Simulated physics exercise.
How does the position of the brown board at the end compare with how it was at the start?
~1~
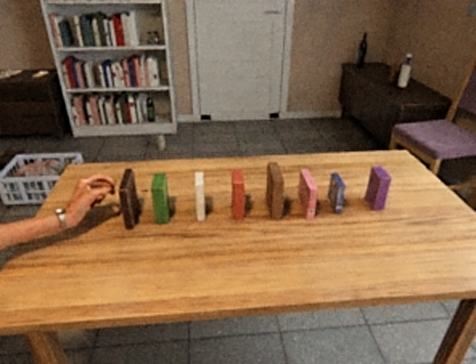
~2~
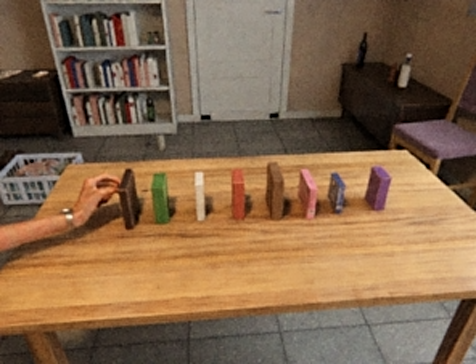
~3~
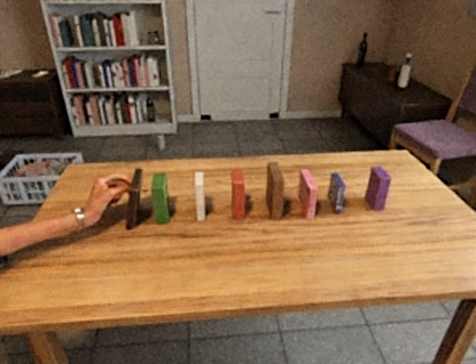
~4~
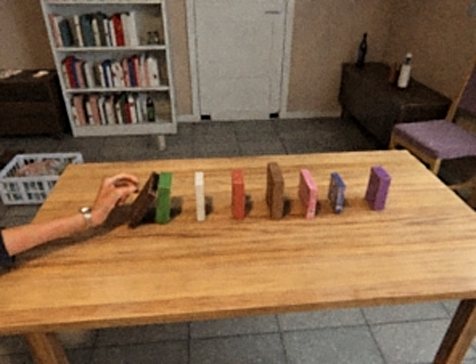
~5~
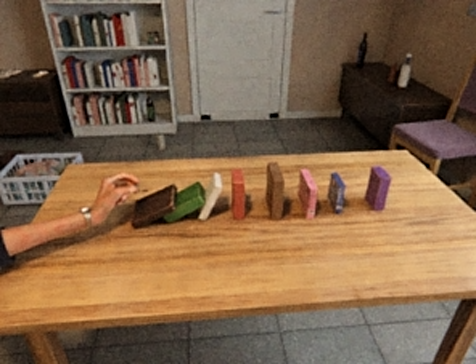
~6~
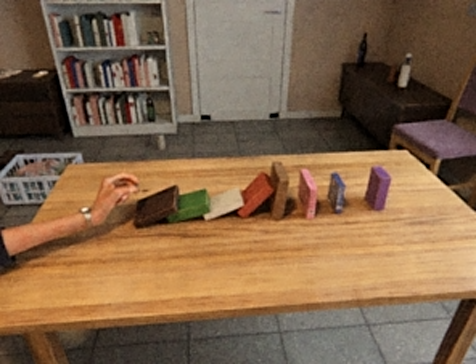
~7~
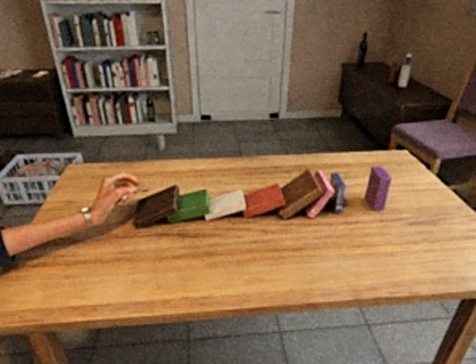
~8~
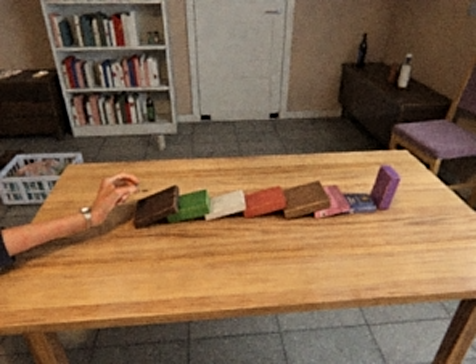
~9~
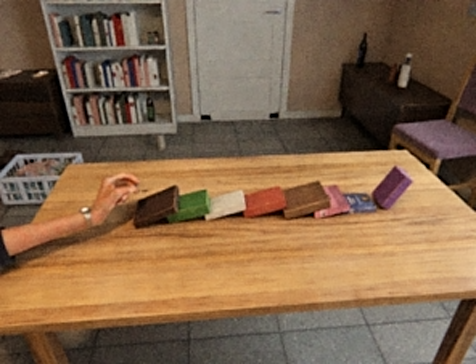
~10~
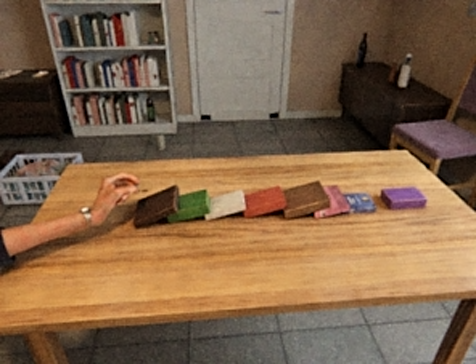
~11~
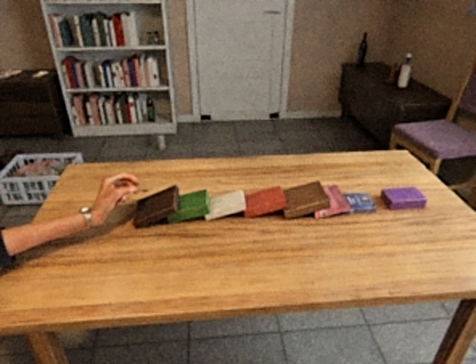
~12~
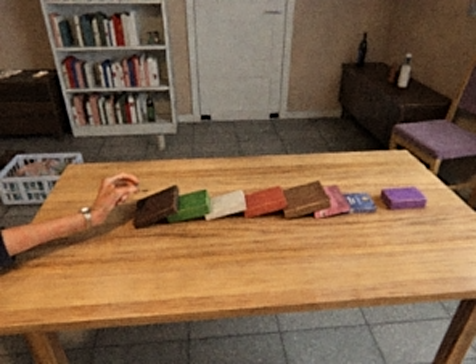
At the start the brown board stood upright in the row, but by the end it had toppled over and was lying on its side.
